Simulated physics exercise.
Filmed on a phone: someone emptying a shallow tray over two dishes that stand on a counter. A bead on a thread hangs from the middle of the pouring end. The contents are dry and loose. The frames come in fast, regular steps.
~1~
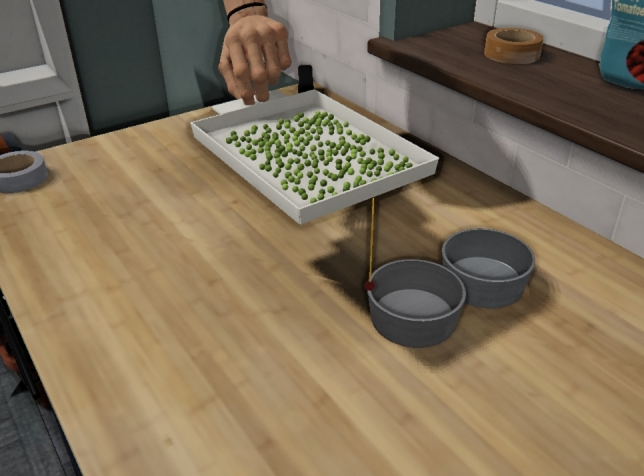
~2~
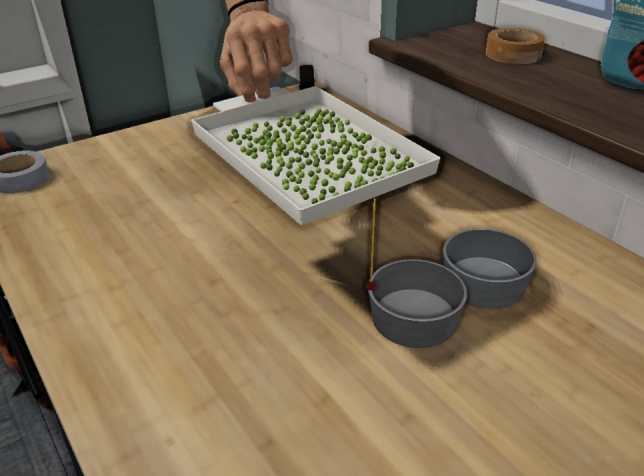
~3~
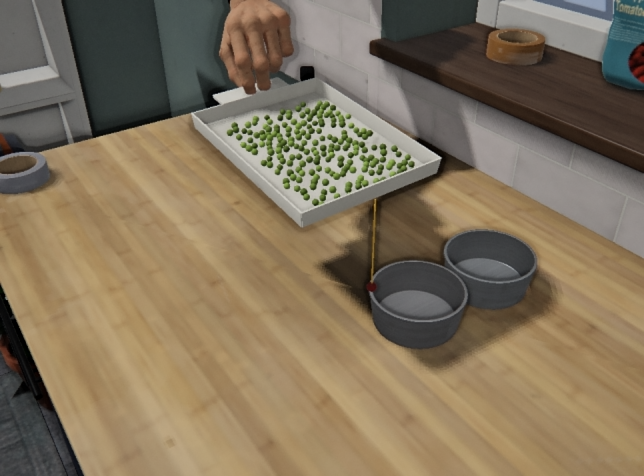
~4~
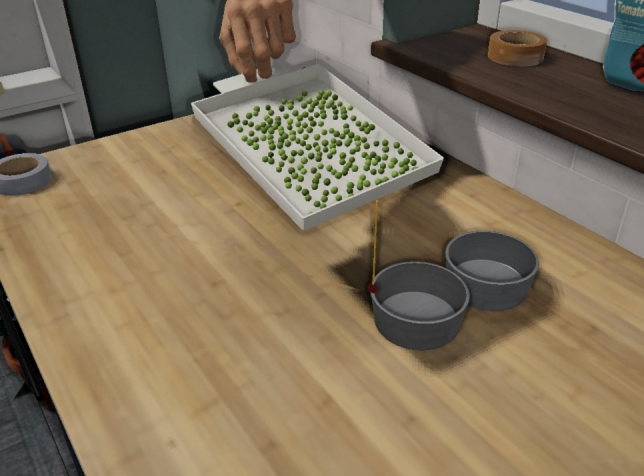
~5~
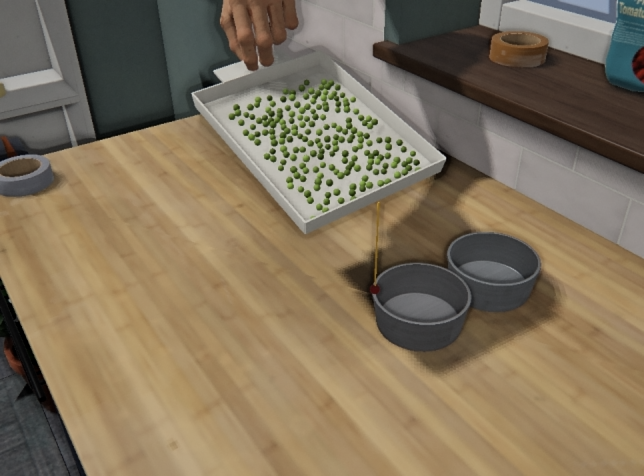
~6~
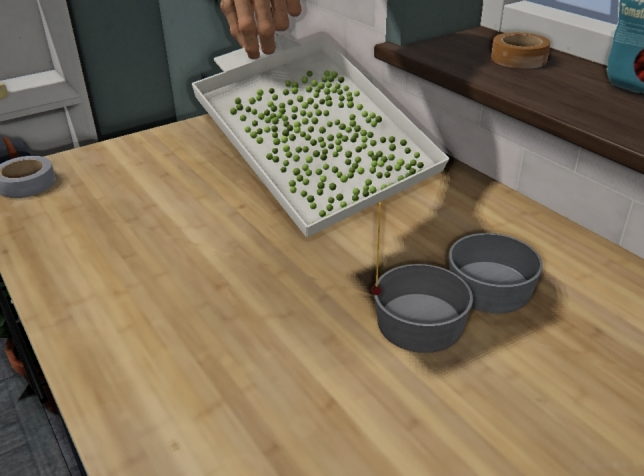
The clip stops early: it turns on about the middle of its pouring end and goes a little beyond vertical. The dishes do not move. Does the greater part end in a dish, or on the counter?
Together they catch under half.
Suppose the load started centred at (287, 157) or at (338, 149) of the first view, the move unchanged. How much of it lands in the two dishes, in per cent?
Near 0 % and 0 %.
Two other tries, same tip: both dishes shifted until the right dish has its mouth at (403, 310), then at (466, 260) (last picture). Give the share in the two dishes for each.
In turn 90 and 0 in a hundred.
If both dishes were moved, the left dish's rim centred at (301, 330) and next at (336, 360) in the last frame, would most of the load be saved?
In turn: The larger part; more than half.
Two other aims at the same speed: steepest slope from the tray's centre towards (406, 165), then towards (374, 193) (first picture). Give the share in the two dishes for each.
The first gives 90 %, the second 40 %.
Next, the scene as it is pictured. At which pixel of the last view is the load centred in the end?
Close to (342, 394).
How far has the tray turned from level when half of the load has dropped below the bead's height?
At about 110°.
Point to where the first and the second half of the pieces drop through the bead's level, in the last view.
First near (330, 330), later near (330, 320).
Soon after the last picture, tray tipped steeply; nearly all on the tray; a stray few outside both; a stray few in the air.
A little later, tray tipped past a quarter turn; about half on the tray; about a quarter outside both; about a third in the air.
Later still, tray tipped past a quarter turn; a stray few in the left dish; nearly all outside both.
At rest, tray tipped past a quarter turn; a stray few in the left dish; none in the right dish; nearly all outside both.
